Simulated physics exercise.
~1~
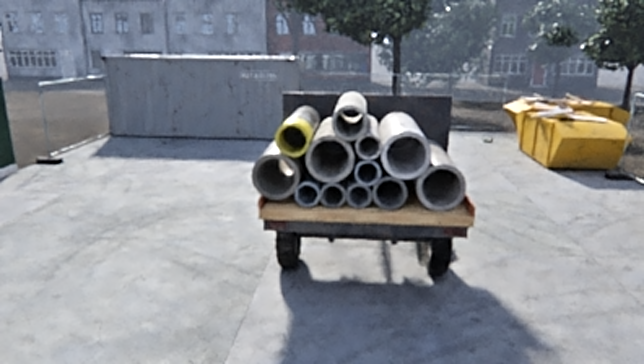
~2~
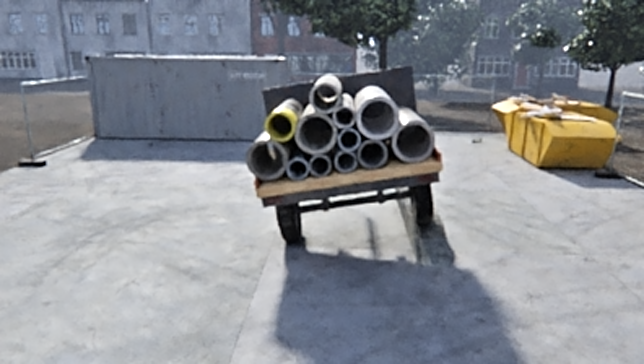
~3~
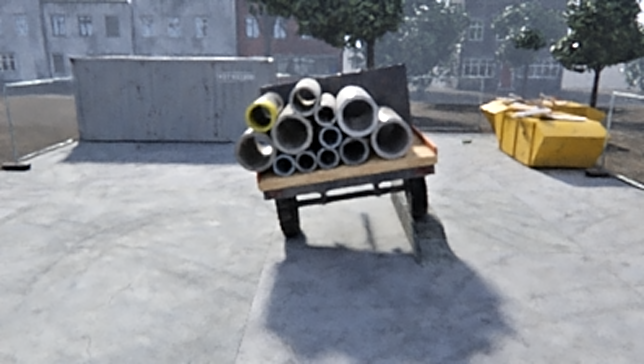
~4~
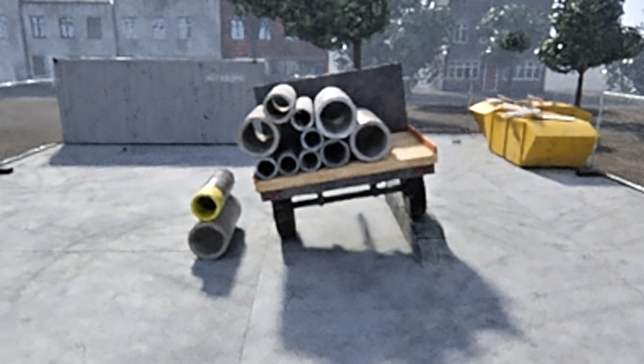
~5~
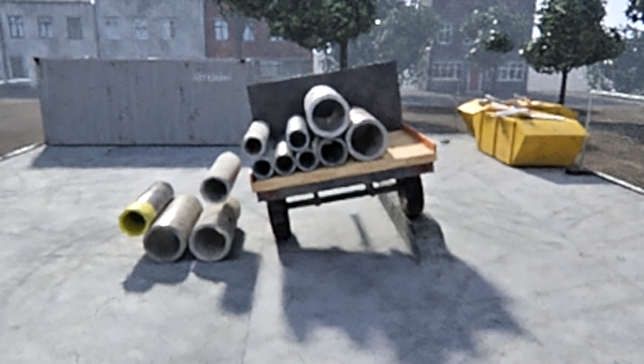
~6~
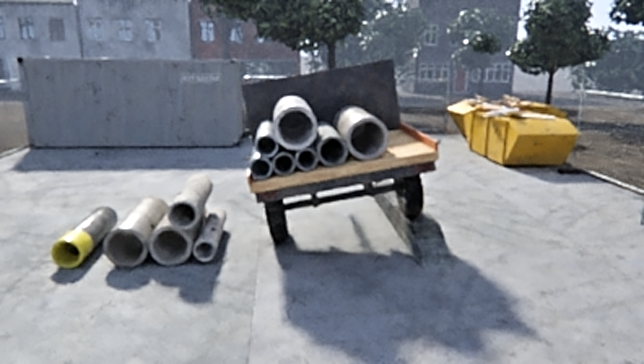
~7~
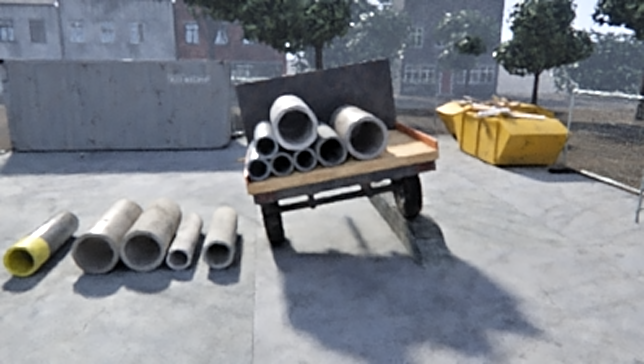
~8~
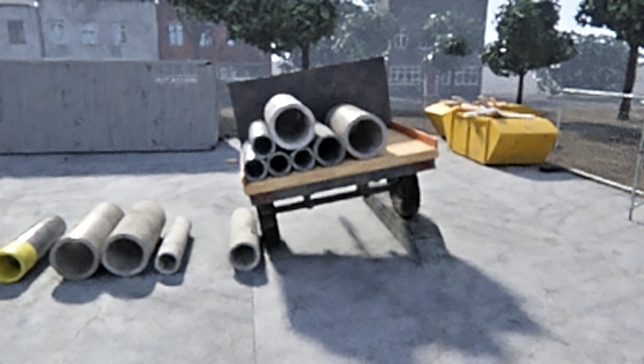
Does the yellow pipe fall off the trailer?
Yes, the yellow pipe drops off the left side as the deck tilts. It ends up on the ground at the far left of the fallen pipes.
